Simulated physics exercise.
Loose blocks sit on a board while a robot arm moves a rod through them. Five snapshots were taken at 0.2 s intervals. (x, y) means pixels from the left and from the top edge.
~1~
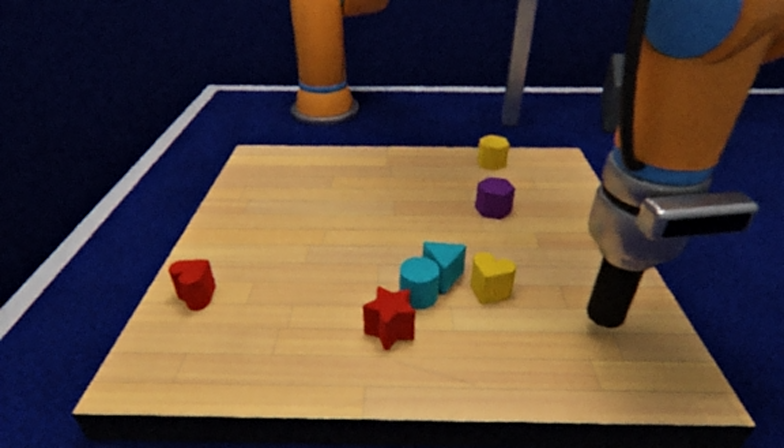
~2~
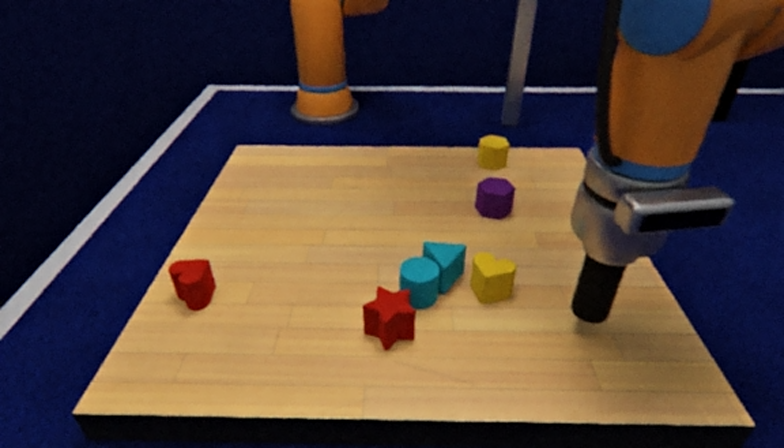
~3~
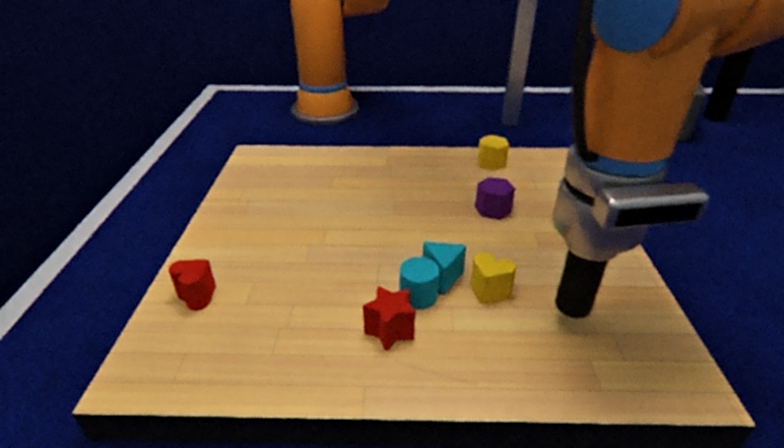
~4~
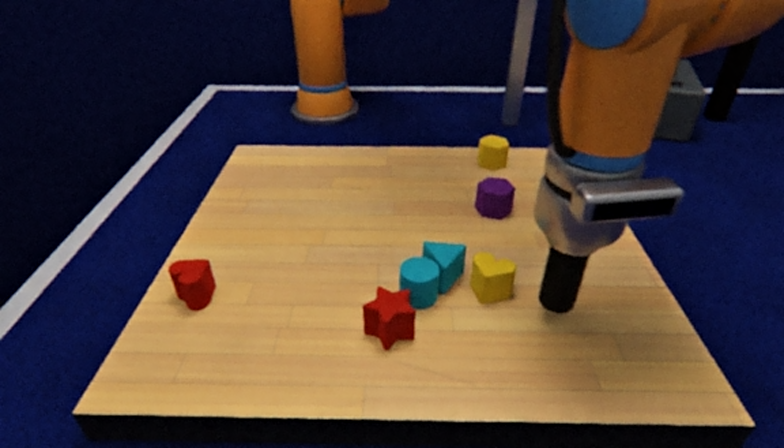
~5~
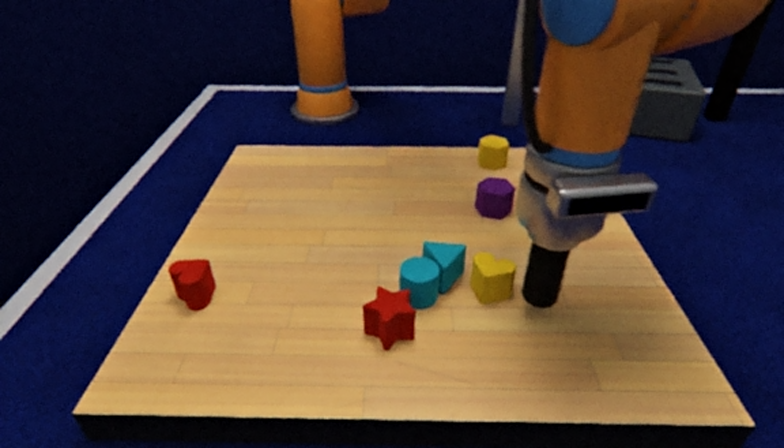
The clip shows an orange robot arm moving a black rod slowly leftward over a wooden board, from the right side to just beside a yellow heart-shaped block, while the red, turquoise, yellow and purple blocks all stay still.
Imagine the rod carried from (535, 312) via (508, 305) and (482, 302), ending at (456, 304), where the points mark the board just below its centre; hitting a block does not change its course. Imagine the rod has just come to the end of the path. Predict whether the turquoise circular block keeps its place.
It sits in its place.
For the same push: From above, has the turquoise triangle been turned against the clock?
In short: Yes.
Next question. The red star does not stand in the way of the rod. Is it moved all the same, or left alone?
Stays put.
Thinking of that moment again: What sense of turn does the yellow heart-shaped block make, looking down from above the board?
Looking from above, the answer is clockwise.
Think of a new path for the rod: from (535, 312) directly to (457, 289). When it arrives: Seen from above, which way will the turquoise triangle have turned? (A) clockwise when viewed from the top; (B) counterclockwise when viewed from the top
B (counterclockwise when viewed from the top)
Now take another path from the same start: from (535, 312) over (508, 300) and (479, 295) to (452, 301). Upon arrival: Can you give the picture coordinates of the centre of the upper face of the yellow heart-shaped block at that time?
Most likely (459, 248).
The first path, step by step. Halfway along, rod at (497, 288); turquoise triangle at (441, 248), turned 20° anticlockwise; yellow heart-shaped block at (471, 255), turned 20° clockwise.
At the end, rod at (457, 290); red star still; turquoise circular block still; turquoise triangle at (437, 245), turned 25° anticlockwise; yellow heart-shaped block at (466, 252), turned 25° clockwise.
